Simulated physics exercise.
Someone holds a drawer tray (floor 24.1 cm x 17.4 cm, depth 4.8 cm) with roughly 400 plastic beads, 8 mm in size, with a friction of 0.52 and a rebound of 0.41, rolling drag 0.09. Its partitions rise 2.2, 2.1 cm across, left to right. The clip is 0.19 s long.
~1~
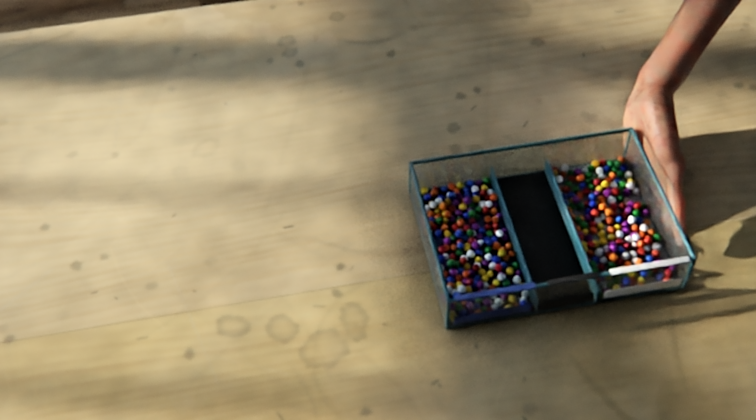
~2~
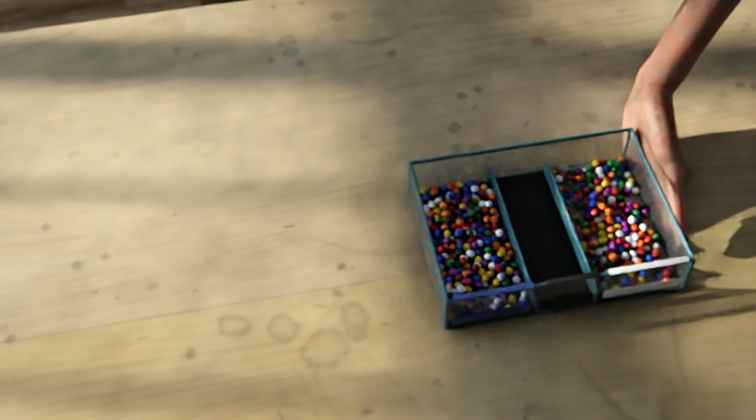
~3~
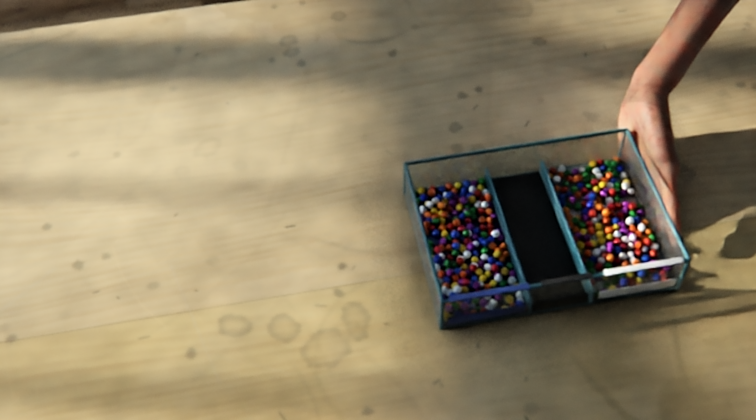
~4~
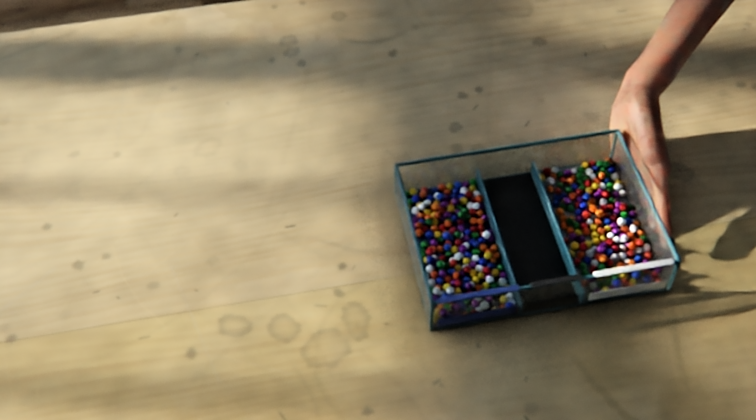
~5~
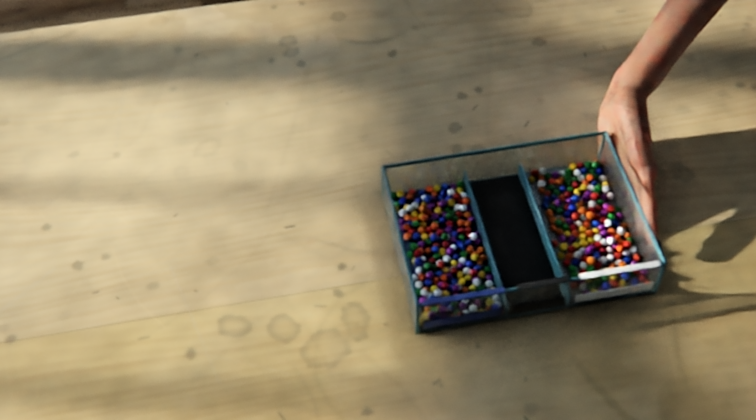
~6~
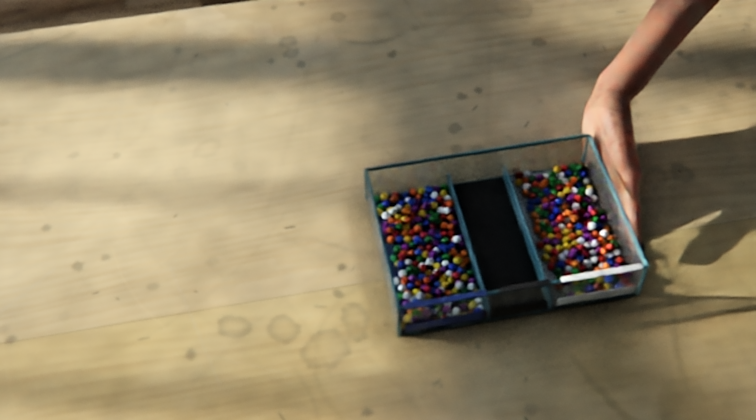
Glass-sided tray of multicoloured beads sliding slowly left across a sunlit wooden table, a hand holding its right side.
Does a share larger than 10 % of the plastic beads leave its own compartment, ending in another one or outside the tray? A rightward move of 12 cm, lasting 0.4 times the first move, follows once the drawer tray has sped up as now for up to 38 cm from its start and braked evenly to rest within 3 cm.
No.
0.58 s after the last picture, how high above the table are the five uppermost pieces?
Roughly 3 cm above the table.
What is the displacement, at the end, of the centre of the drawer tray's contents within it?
Around 1.5 cm.
Then, 0.23 s after the last picture, tilt 0 degrees; blue 55 %, white 45 %; 0 % away from where they began.
Then, 0.41 s after the last picture, tilt 0 degrees; blue 55 %, white 45 %; 0 % away from where they began.
Then, 0.58 s after the last picture, tilt 0 degrees; blue 55 %, white 45 %; 0 % away from where they began.
Then, 0.75 s after the last picture, tilt 0 degrees; blue 50 %, black 5 %, white 45 %; 5 % away from where they began.
In the end, blue 50 %, black 5 %, white 45 %; 5 % away from where they began.
